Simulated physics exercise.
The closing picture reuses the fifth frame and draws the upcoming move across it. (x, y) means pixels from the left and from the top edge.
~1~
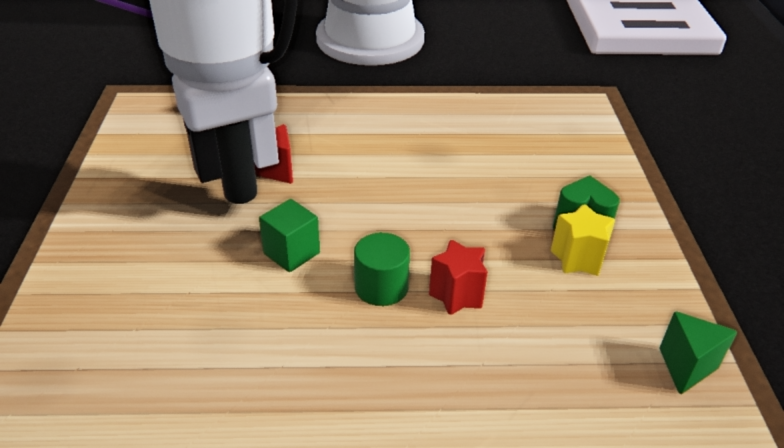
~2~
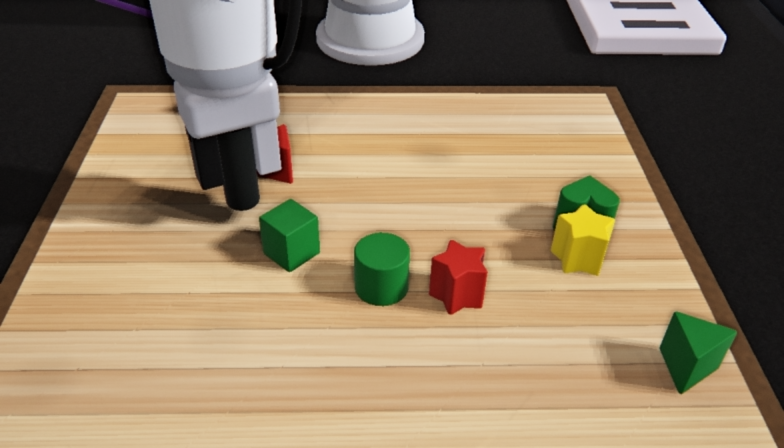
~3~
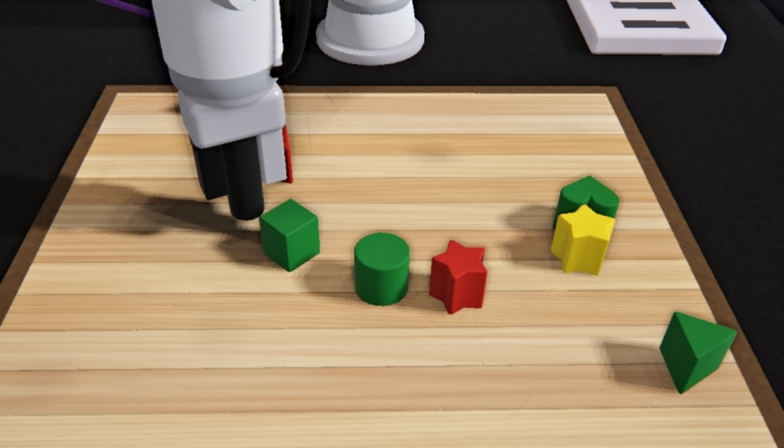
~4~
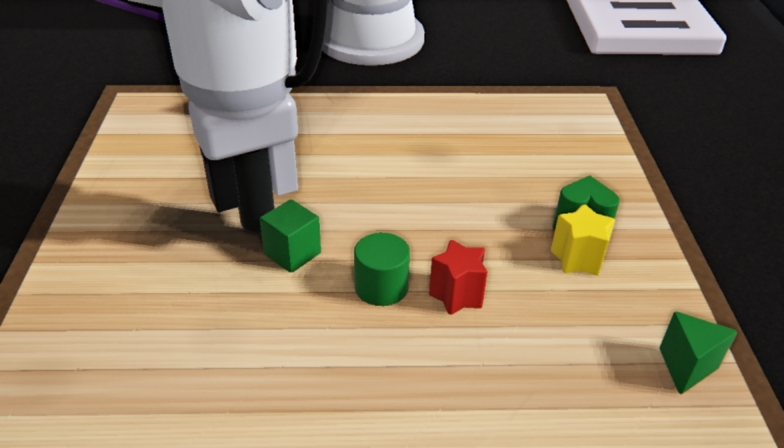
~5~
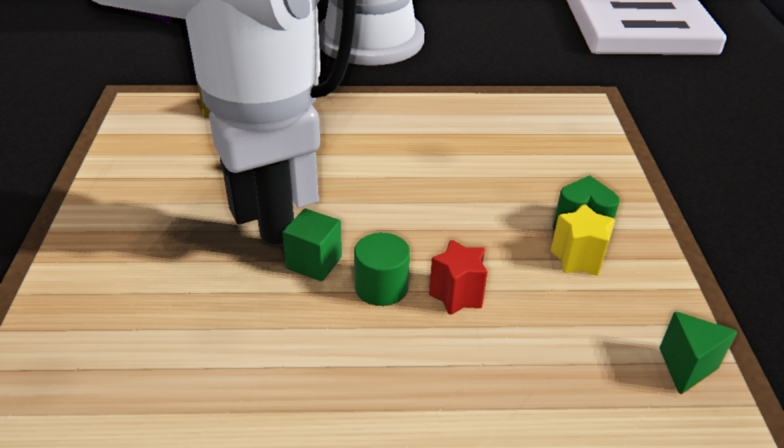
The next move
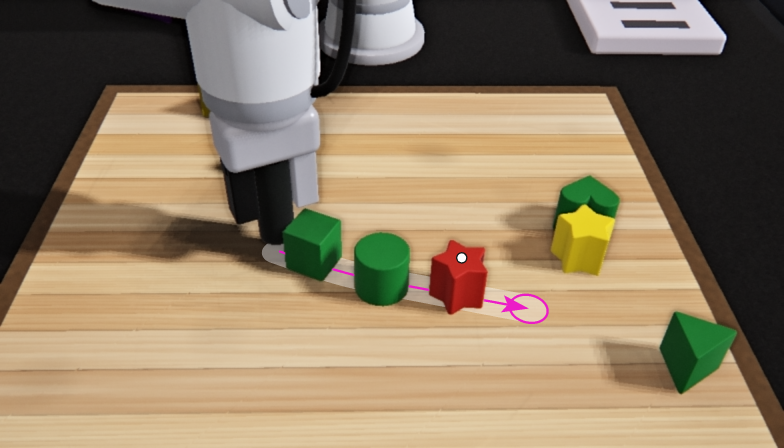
On a light wooden board with a dark rim, a white and grey robot arm with a dark tip stands behind a green cube, near other green, red and yellow blocks. The arm eases forward and rightward to the cube, then nudges it slightly right, toward the green cylinder.
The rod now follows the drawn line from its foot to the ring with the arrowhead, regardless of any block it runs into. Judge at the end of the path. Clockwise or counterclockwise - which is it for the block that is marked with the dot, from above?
From above, it turns counterclockwise.
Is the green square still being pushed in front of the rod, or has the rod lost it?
It is off to the side or behind.
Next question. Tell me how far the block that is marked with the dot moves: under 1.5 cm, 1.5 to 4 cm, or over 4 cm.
Displacement: Past 4 cm.
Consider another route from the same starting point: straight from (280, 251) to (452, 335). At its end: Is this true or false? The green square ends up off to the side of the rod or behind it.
The statement is false.
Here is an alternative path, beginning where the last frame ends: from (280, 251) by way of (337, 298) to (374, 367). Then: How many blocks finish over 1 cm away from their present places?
My best guess is that three blocks or more move over 1 cm.
The drawn path runs from (280, 251) through (397, 284) to (529, 309); the dot is on the red star-shaped block.
The first path, step by step. One third of the way, rod at (356, 259); green square at (393, 251); green circular block at (437, 273); red star-shaped block at (489, 262), turned 40° anticlockwise.
Two thirds of the way, rod at (444, 276); green square at (475, 281), turned 40° clockwise; green circular block at (507, 317); red star-shaped block at (522, 271).
At the end, rod at (532, 292); green square at (505, 299), turned 75° clockwise; green circular block at (525, 345); red star-shaped block at (577, 283), turned 160° anticlockwise; yellow star-shaped block not moved.
